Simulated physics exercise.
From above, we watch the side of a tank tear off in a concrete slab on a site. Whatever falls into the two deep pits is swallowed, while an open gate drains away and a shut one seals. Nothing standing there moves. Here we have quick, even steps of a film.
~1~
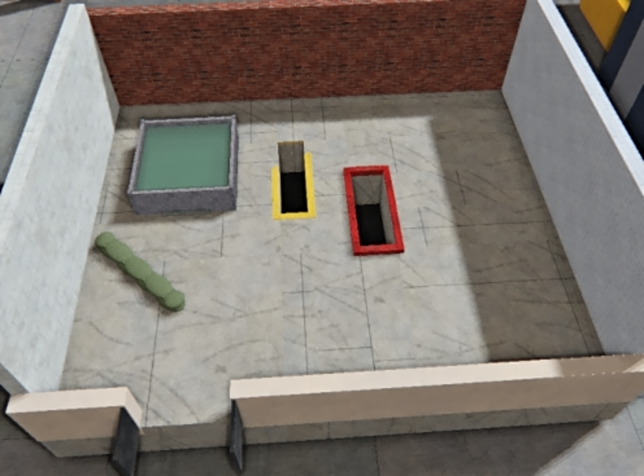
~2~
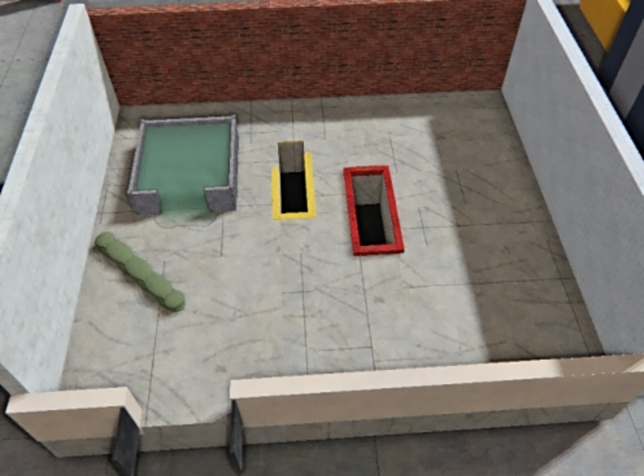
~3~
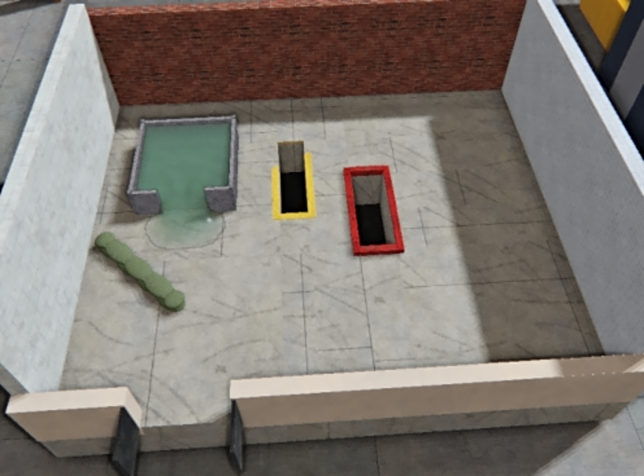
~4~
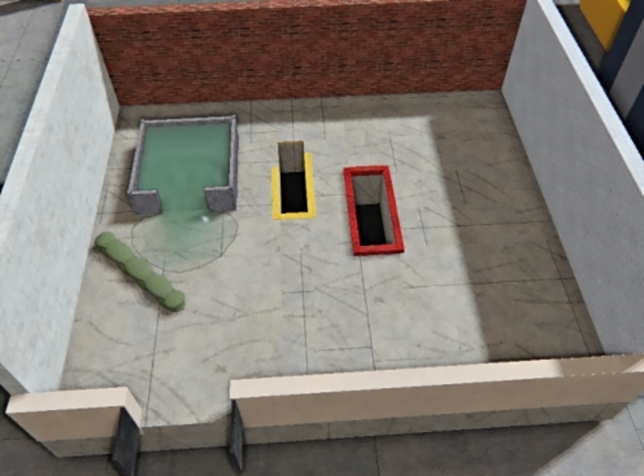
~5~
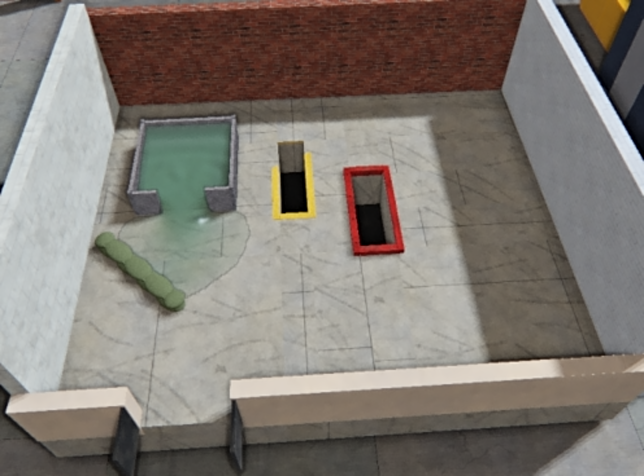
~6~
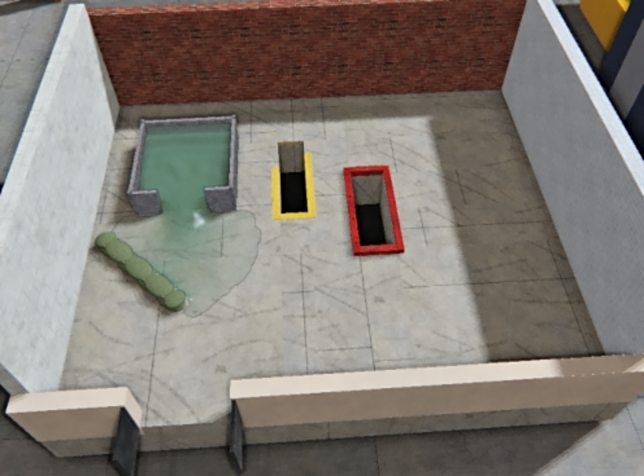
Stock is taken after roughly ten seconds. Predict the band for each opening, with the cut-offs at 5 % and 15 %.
The gate is a middling outlet here - five to fifteen per cent; the yellow pit is a minor outlet here - below five per cent; the red pit is a minor outlet here - below five per cent.
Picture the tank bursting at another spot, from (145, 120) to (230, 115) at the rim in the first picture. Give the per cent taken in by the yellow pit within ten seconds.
In percent, yellow takes 6.
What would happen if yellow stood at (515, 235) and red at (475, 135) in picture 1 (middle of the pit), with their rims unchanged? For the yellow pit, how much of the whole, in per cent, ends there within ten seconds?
Roughly 14 per cent ends up in the yellow pit.
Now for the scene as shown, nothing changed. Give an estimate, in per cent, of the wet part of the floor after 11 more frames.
About 20 per cent.
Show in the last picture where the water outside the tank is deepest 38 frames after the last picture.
It will be deepest around (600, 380).
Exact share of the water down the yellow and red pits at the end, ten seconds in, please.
Around 0 percent for the first, around 0 percent for the second.
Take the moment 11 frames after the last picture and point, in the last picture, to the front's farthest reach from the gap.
My estimate: Roughly (384, 394).
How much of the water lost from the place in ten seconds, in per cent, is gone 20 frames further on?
Estimate: Some 35 %.
A moment on, water covers 10 % of the floor; the gate 0 %, the yellow pit 0 %, the red pit 0 %.
Next, water covers 20 % of the floor; the gate 1 %, the yellow pit 0 %, the red pit 0 %.
Then, water covers 30 % of the floor; the gate 3 %, the yellow pit 0 %, the red pit 0 %.
Later, water covers 45 % of the floor; the gate 7 %, the yellow pit 0 %, the red pit 0 %.
In the end, water covers 65 % of the floor; the gate 10 %, the yellow pit 0 %, the red pit 0 %.
